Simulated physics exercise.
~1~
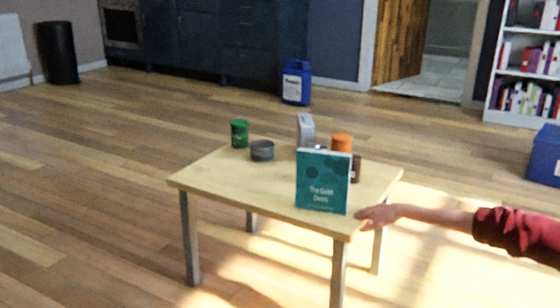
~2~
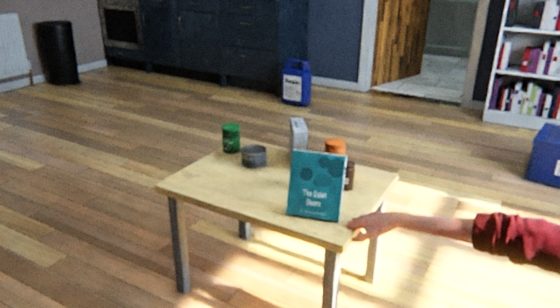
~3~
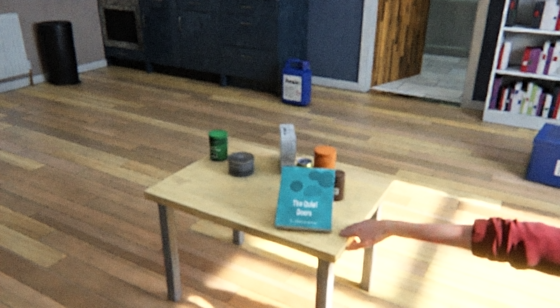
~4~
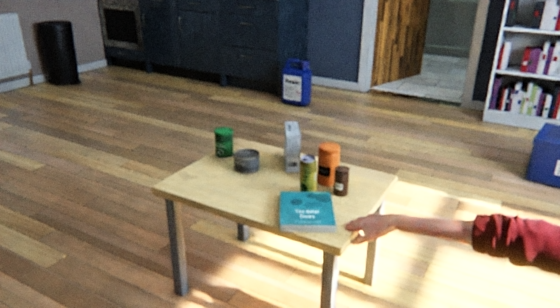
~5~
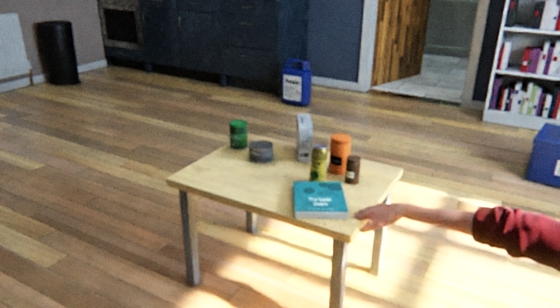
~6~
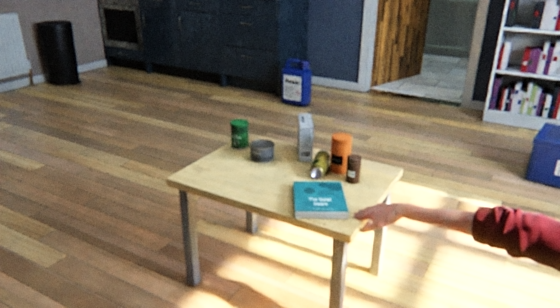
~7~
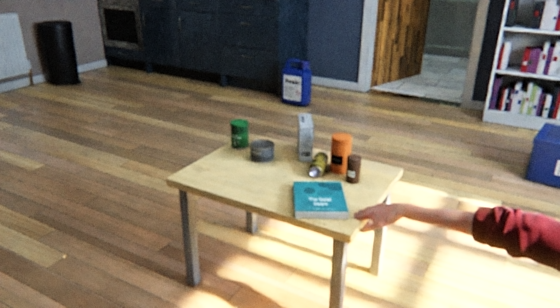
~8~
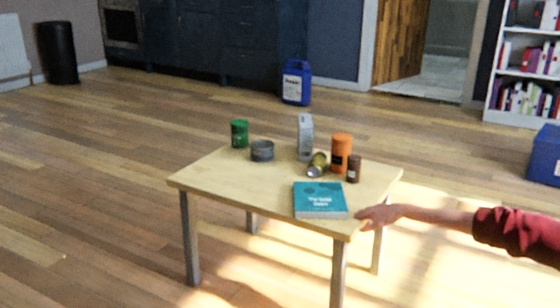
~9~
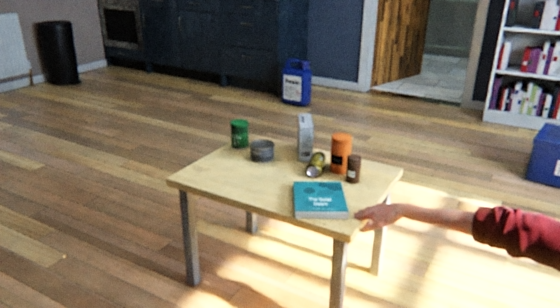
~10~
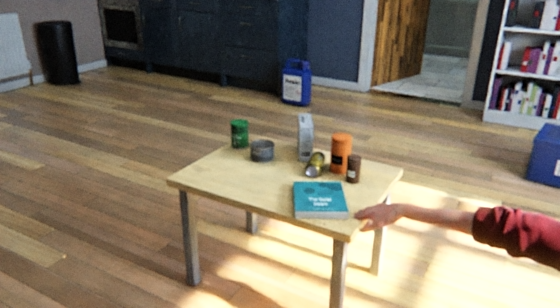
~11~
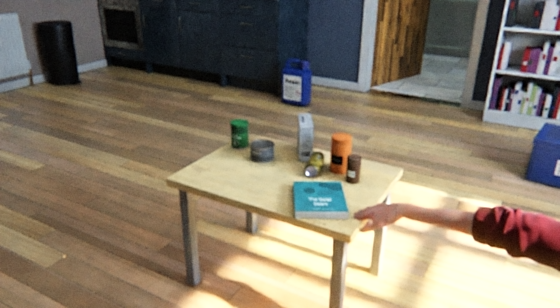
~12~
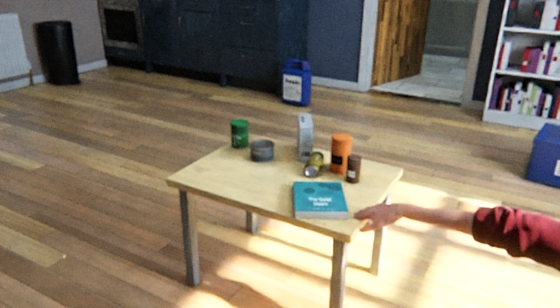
In a wood-floored room, a hand at the edge of a small table moves it left and towards the viewer, then back, as an upright turquoise book falls flat and a yellow can behind it tips over; the other items stay standing.
